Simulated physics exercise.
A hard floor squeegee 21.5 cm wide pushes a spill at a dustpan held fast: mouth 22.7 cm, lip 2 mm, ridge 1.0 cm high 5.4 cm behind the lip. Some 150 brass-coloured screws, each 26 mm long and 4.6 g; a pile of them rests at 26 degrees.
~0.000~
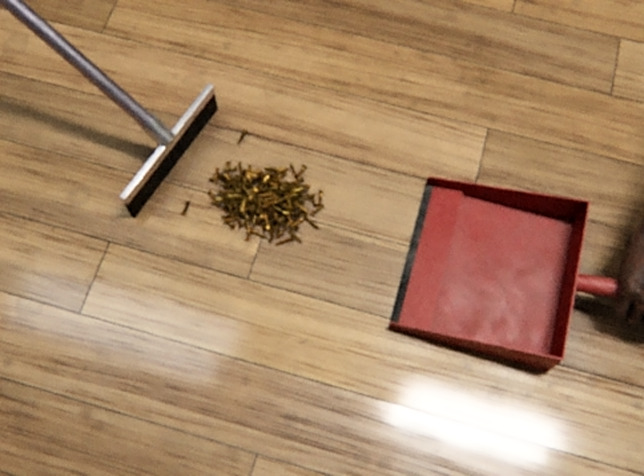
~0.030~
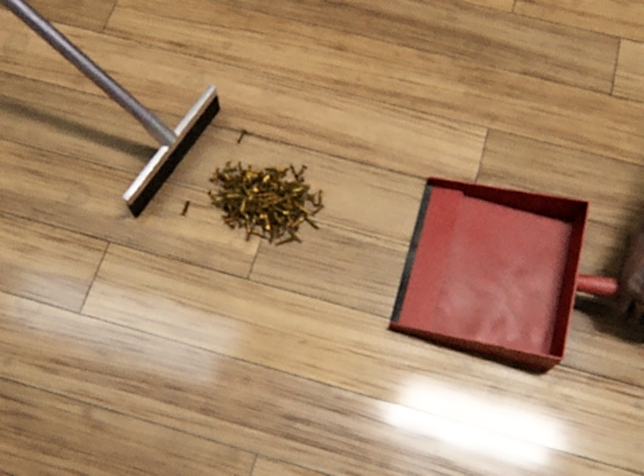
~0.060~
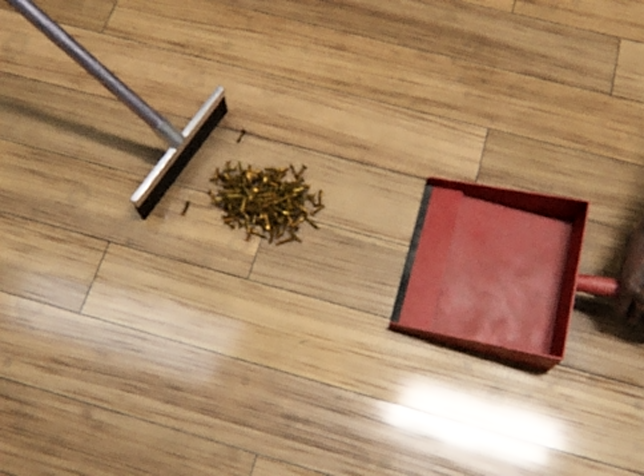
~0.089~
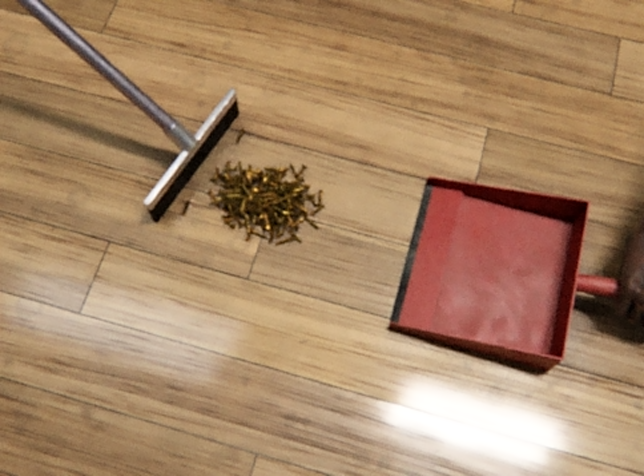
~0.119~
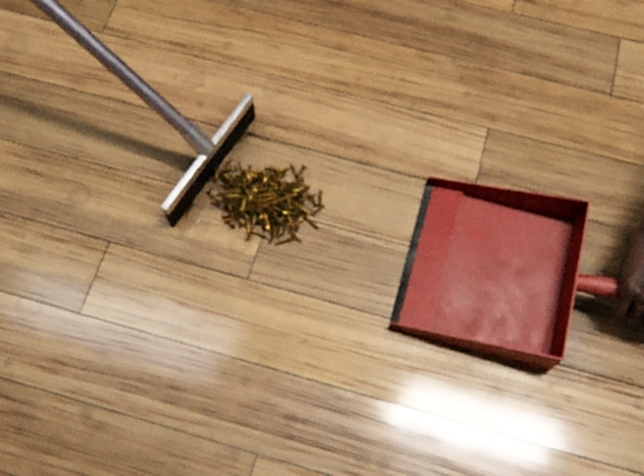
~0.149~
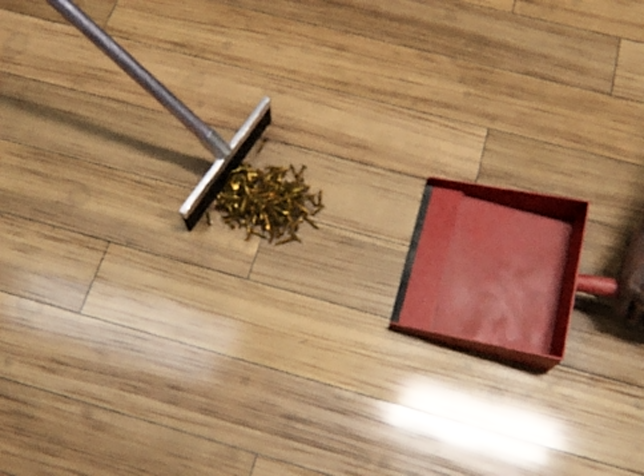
On a glossy wood-plank floor, a squeegee with a long metal handle slides right to a small pile of brass-coloured screws and nudges those at its near edge, while a red dustpan on the right stays still.
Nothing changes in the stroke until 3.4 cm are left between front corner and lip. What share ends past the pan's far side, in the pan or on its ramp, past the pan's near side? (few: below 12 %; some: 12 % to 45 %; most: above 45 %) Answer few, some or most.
Past the pan's far side: Few; in the pan or on its ramp: Some; past the pan's near side: Few.
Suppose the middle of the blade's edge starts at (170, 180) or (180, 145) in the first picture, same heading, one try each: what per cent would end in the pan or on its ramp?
Some 35 and 20 per cent.
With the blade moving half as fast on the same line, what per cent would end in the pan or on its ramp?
Then about 5 per cent.
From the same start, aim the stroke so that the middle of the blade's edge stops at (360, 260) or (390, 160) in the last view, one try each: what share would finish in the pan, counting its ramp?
About 40 and 5 per cent.
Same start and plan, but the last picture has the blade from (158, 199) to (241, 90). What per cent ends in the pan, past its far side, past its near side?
Pan 0, far 5, near 0.
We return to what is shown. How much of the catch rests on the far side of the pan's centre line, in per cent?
About 60 per cent.
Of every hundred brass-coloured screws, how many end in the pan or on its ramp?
Roughly 35 per cent.
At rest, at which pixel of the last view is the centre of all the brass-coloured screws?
Near (400, 257).
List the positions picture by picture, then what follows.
Blade from (126, 200) to (211, 91), moved 0.0 cm, 0 of the pieces shifted so far; middle of the pieces at (261, 199); pan at (498, 277), in the first frame.
Blade from (128, 200) to (213, 91), moved 0.4 cm, 0 of the pieces shifted so far; middle of the pieces at (261, 199), in the second frame.
Blade from (136, 202) to (221, 93), moved 1.6 cm, 0 of the pieces shifted so far; middle of the pieces at (261, 199), in the third frame.
Blade from (149, 205) to (233, 96), moved 3.4 cm, 0 of the pieces shifted so far; middle of the pieces at (261, 199), in the fourth frame.
Blade from (167, 210) to (250, 100), moved 6.0 cm, 1 of the pieces shifted so far; middle of the pieces at (261, 199), in the fifth frame.
Blade from (185, 214) to (267, 104), moved 8.6 cm, 20 of the pieces shifted so far; middle of the pieces at (261, 199); pan at (498, 277). The blade's pace is about 0.87 m/s, in the sixth frame.
After 0.29 s, middle of the blade 16 cm from the lip; 0 % over the lip, far side 0 %, near side 0 %.
After 0.38 s, middle of the blade 9 cm from the lip; 0 % over the lip, far side 0 %, near side 0 %.
After 0.60 s, middle of the blade 6 cm from the lip; 35 % over the lip, far side 0 %, near side 0 %.
By 1.5 s all is still; far side 0 %, pan 35 %, near side 0 %, in front of the lip or behind the blade 65 %.
